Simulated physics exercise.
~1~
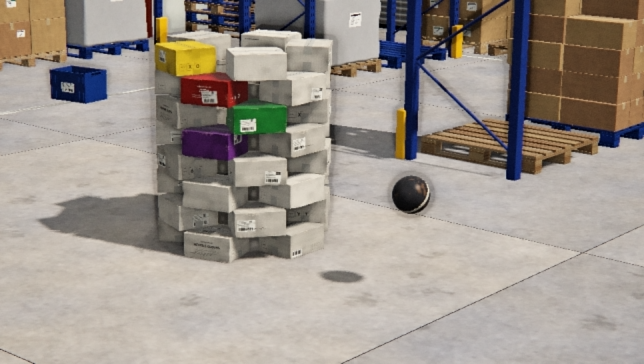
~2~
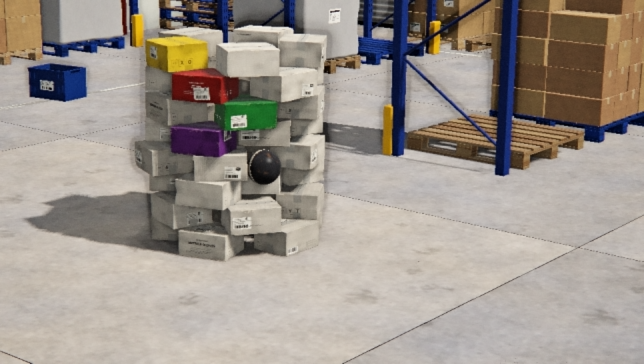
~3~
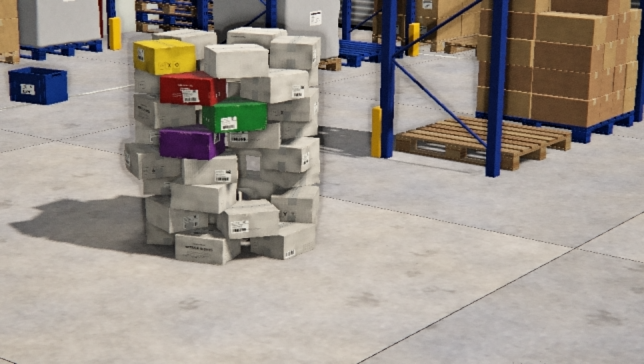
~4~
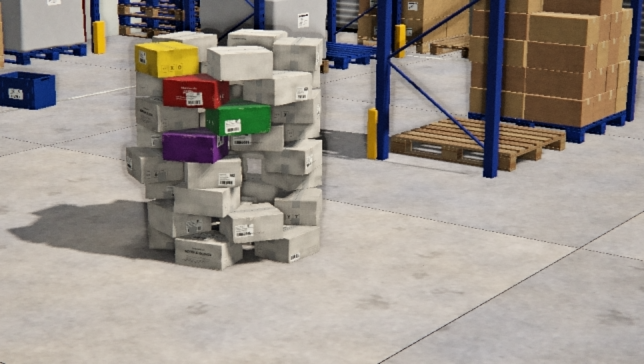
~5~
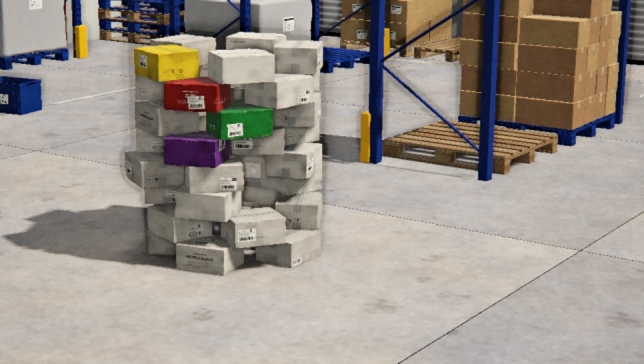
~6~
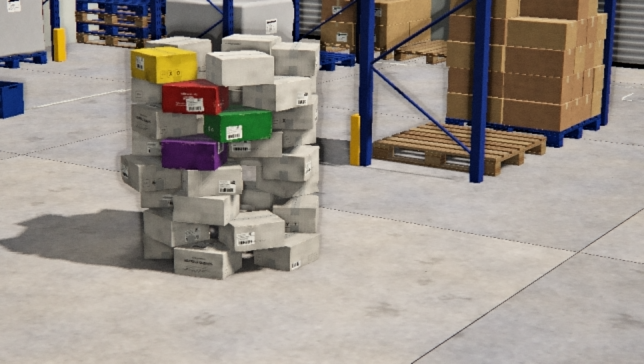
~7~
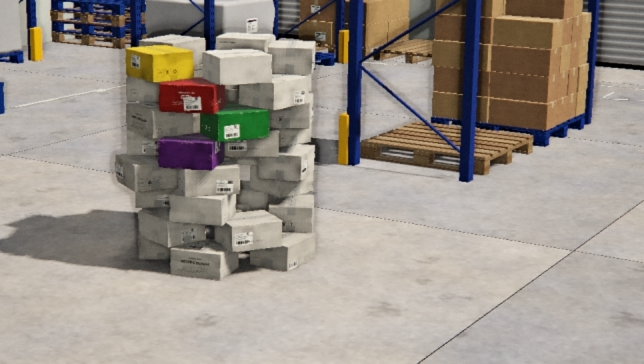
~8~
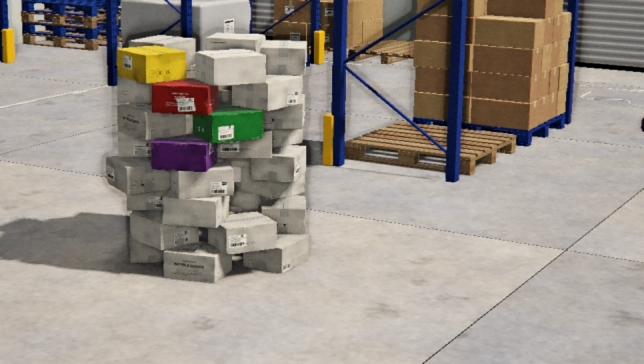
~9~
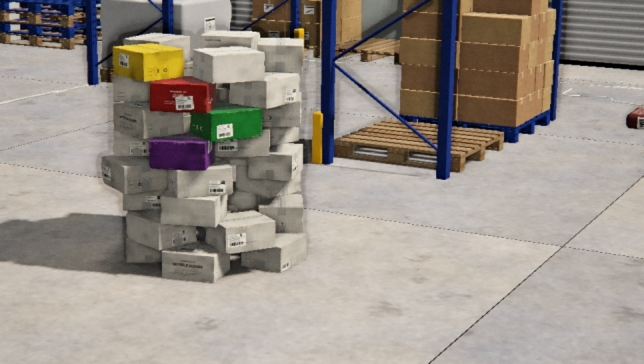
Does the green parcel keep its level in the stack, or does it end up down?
The green parcel keeps its level in the stack, still sitting beside the red and purple parcels.
